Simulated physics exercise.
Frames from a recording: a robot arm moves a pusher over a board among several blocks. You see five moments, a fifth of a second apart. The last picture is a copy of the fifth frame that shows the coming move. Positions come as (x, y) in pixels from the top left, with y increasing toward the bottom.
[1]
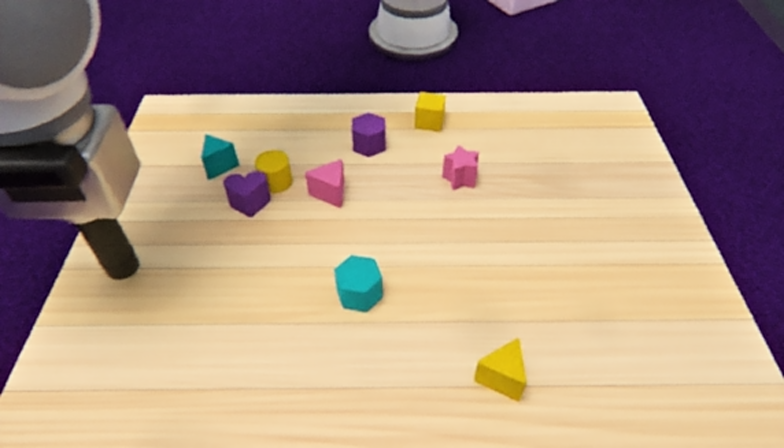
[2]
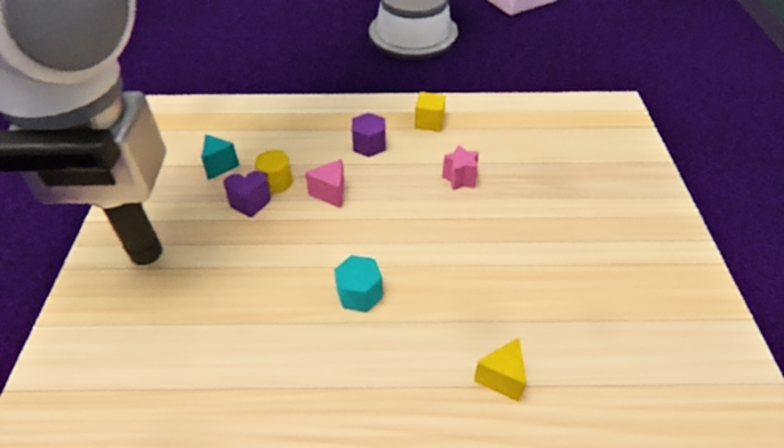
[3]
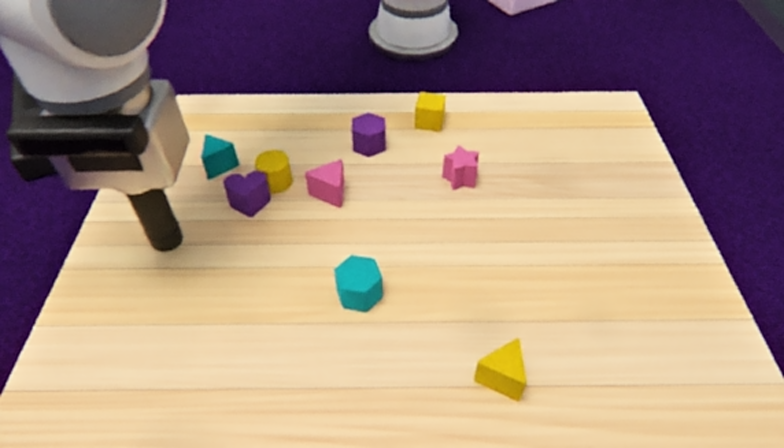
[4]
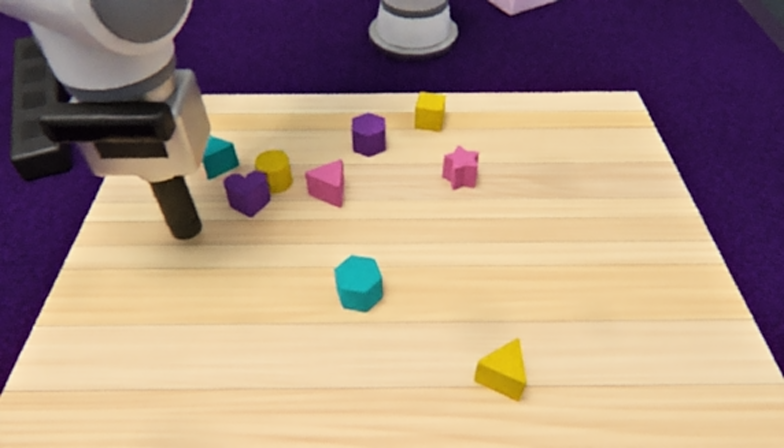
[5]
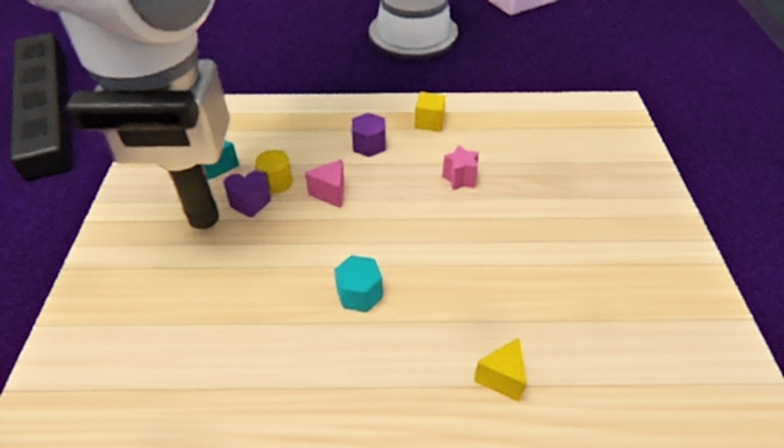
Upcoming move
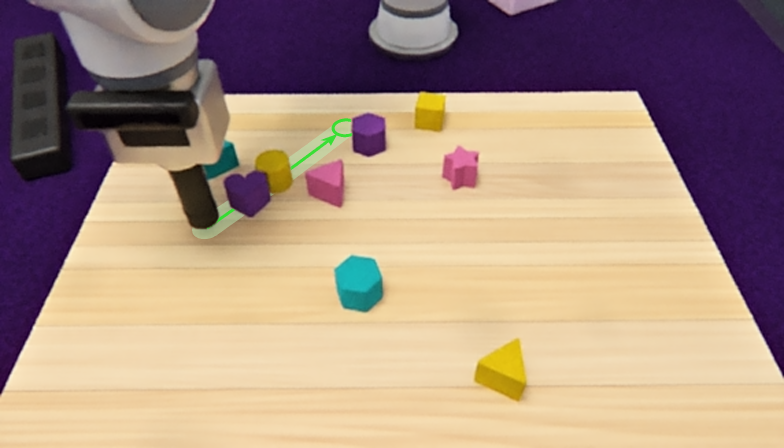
The video shows a robot arm moving a dark pusher gradually up and to the right across the left side of a wooden board, nearing a purple heart-shaped block, while the colourful blocks scattered over the board stay still.
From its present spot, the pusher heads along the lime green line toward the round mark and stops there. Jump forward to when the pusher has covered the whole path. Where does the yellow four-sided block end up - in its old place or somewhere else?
Put simply, it stays right there.
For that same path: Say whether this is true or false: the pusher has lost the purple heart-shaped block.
That claim is true.
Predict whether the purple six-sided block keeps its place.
Here the purple six-sided block moves off its spot.
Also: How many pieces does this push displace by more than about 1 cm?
Put simply, three or more blocks are moved more than 1 cm.
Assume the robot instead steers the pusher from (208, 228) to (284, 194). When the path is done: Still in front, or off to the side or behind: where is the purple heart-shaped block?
I'd say it is still being pushed.
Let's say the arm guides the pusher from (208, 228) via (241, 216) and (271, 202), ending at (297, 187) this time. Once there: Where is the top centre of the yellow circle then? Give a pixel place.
Around (297, 132).
The line goes in a line from (208, 228) to (346, 128).
What follows on the original path. One third of the way, pusher (259, 182); purple heart-shaped block (286, 166), turned 60° clockwise; yellow circle (301, 144).
Two thirds of the way, pusher (305, 149); purple heart-shaped block (307, 159), turned 100° clockwise; yellow circle (332, 129).
At the end, pusher (345, 119); purple heart-shaped block (307, 159), turned 100° clockwise; yellow circle (369, 113); purple six-sided block (399, 123), turned 15° clockwise; yellow four-sided block unmoved.
